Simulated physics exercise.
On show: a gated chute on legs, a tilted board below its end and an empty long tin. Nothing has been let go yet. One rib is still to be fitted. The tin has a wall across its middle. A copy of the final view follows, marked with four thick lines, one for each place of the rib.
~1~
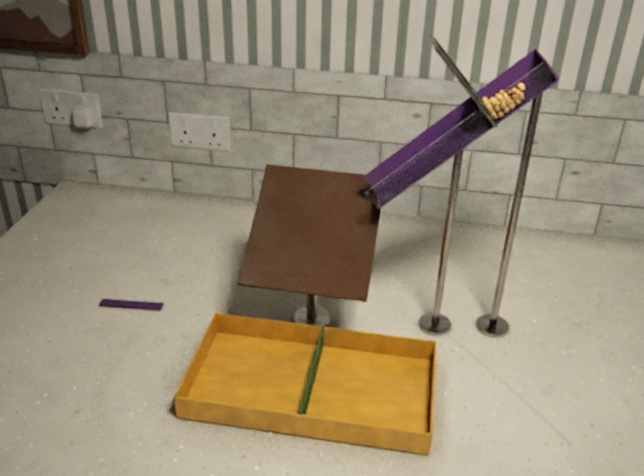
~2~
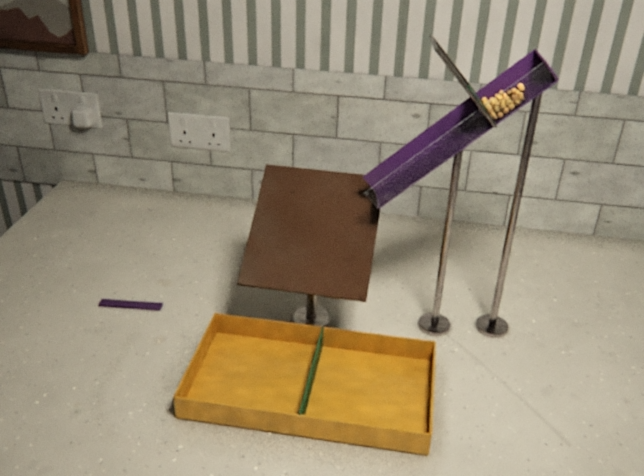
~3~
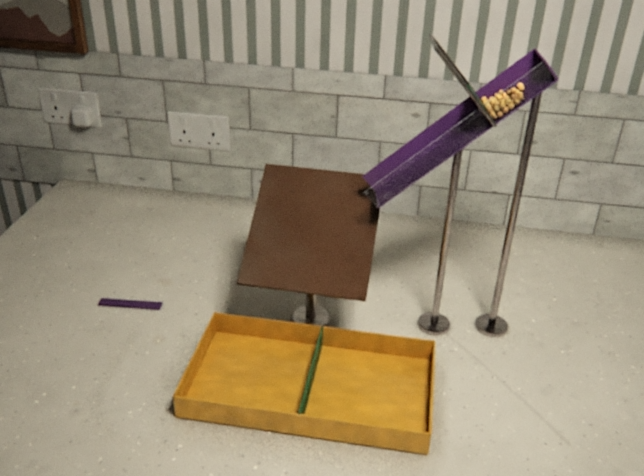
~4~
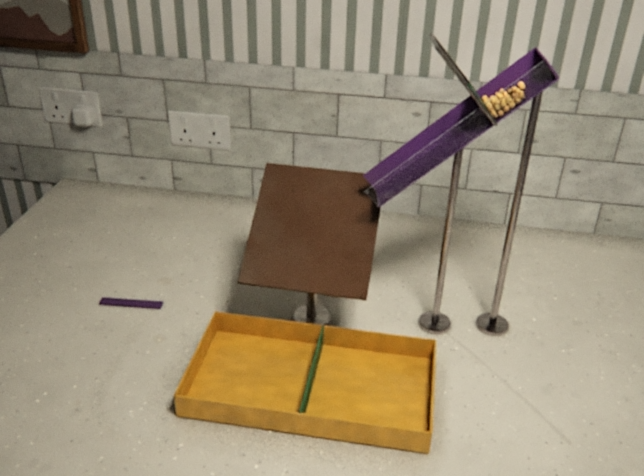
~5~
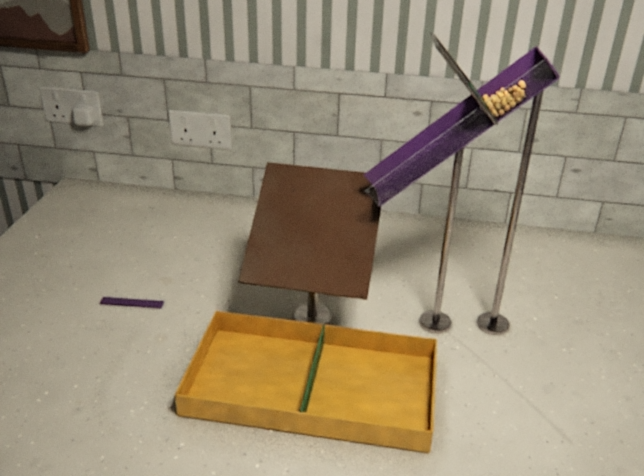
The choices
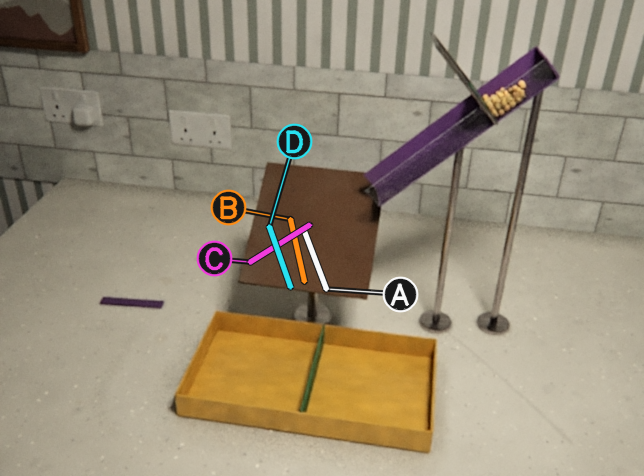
A purple chute holds dried chickpeas behind a gate above a tilted brown board, nothing moving.
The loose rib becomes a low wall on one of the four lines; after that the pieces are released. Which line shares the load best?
Use line B.
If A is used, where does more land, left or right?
More lands on the right.
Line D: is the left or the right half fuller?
The left half.
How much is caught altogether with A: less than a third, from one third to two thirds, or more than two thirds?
Line A gives more than two thirds.
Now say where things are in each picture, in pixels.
Load behind the gate near (498, 103), dried chickpeas; lip of the chute near (378, 200), sloping fairly steeply, in the first picture.
Middle of the board near (313, 229), tilted fairly steeply; middle of its low edge near (301, 292); of its high edge near (325, 170), in the second picture.
Front corners of the tin near (174, 396) and (430, 434); front end of its middle wall near (299, 414); gate still shut near (473, 94), in the third picture.
Middle of the load near (498, 102); lip near (378, 199), in the fourth picture.
Middle of the load near (499, 101); lip near (378, 198), in the fifth picture.
On the marked copy, line A from (303, 228) to (326, 289); line B from (290, 219) to (304, 281); line C from (309, 225) to (250, 262); line D from (269, 226) to (290, 286).
With A, of what is caught, a small share in the left half, all but a few in the right.
With B, of what is caught, close to half in the left half, close to half in the right.
With C, of what is caught, the whole lot in the left half, none at all in the right.
With D, of what is caught, all but a few in the left half, a small share in the right.
